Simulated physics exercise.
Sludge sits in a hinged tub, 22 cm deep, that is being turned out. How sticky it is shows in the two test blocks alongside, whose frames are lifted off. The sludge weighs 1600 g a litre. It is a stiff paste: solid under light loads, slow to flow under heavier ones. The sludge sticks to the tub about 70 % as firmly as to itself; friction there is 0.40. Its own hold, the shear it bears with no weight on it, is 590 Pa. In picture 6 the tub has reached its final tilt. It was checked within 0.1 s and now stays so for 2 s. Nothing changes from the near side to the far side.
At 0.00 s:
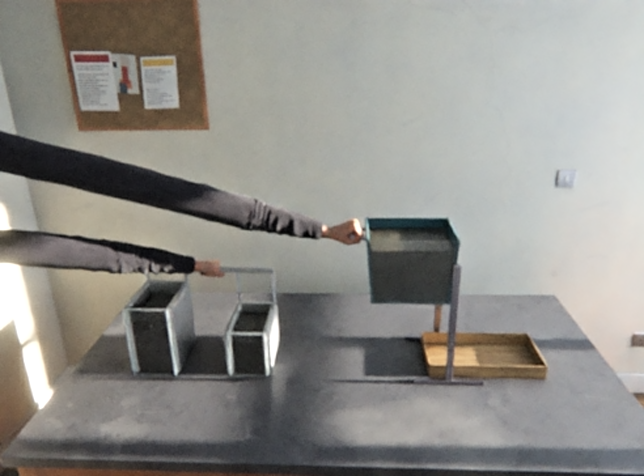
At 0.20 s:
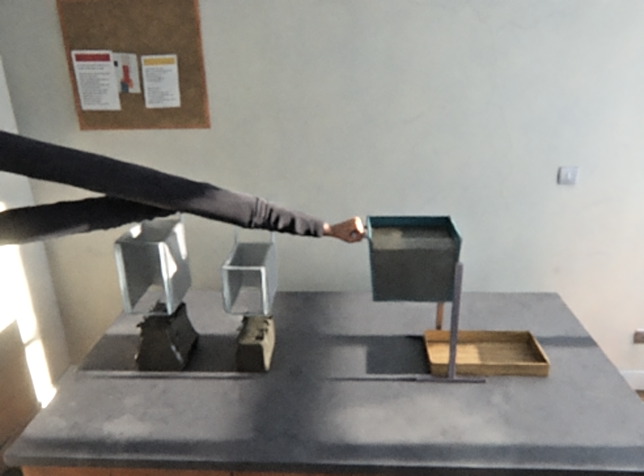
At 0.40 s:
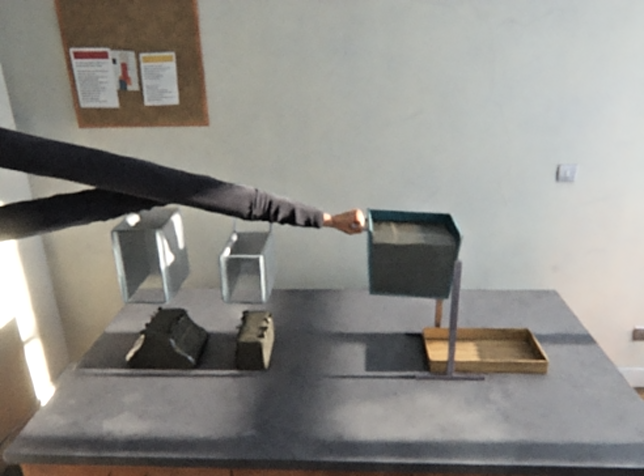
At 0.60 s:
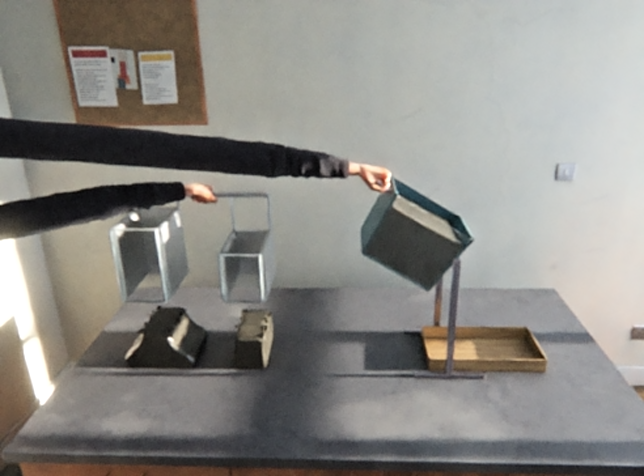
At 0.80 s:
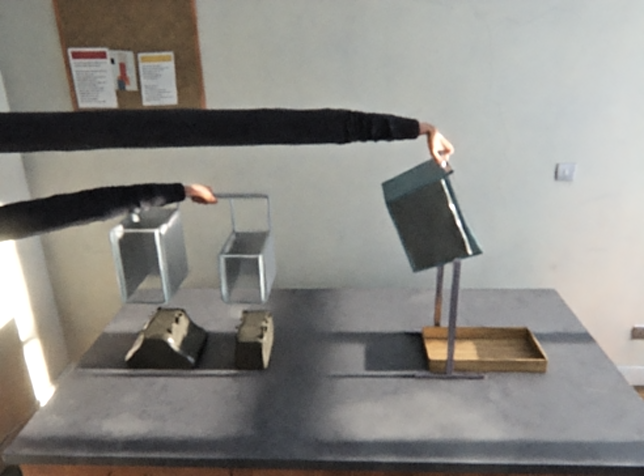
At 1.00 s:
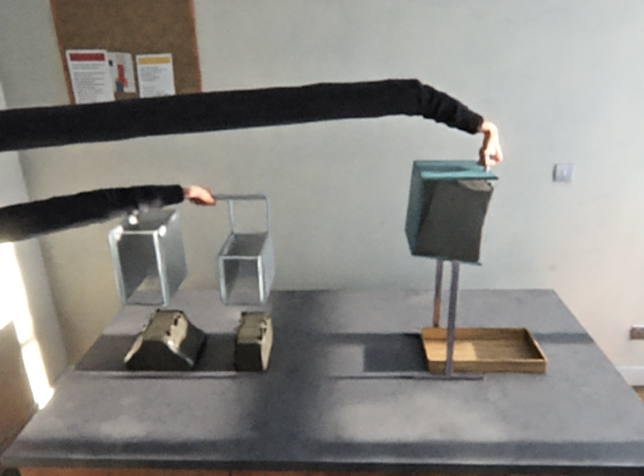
Arms lifting open metal moulds off two dark blocks, the left one slumping, then tilting a sludge-filled tub rightward above a tray.
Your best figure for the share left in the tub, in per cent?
Close to 31 per cent.
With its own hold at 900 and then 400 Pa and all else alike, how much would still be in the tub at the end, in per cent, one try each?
In turn about 35 %, 25 %.
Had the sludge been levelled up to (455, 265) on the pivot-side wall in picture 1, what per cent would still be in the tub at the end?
Then about 45 %.
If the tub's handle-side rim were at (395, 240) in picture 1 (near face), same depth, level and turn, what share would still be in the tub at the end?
Then about 50 %.
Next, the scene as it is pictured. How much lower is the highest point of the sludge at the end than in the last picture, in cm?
About 17 cm.
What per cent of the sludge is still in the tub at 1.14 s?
Near 65 %.
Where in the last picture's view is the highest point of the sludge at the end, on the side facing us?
Around (438, 236).
After 1.14 s, the tub is at 95 degrees and holds 67 %.
After 1.31 s, the tub is at 95 degrees and holds 35 %.
After 1.48 s, the tub is at 95 degrees and holds 31 %.
After 1.65 s, the tub is at 95 degrees and holds 31 %.
After 3.00 s, at the end, the tub is at 95 degrees and holds 31 %.
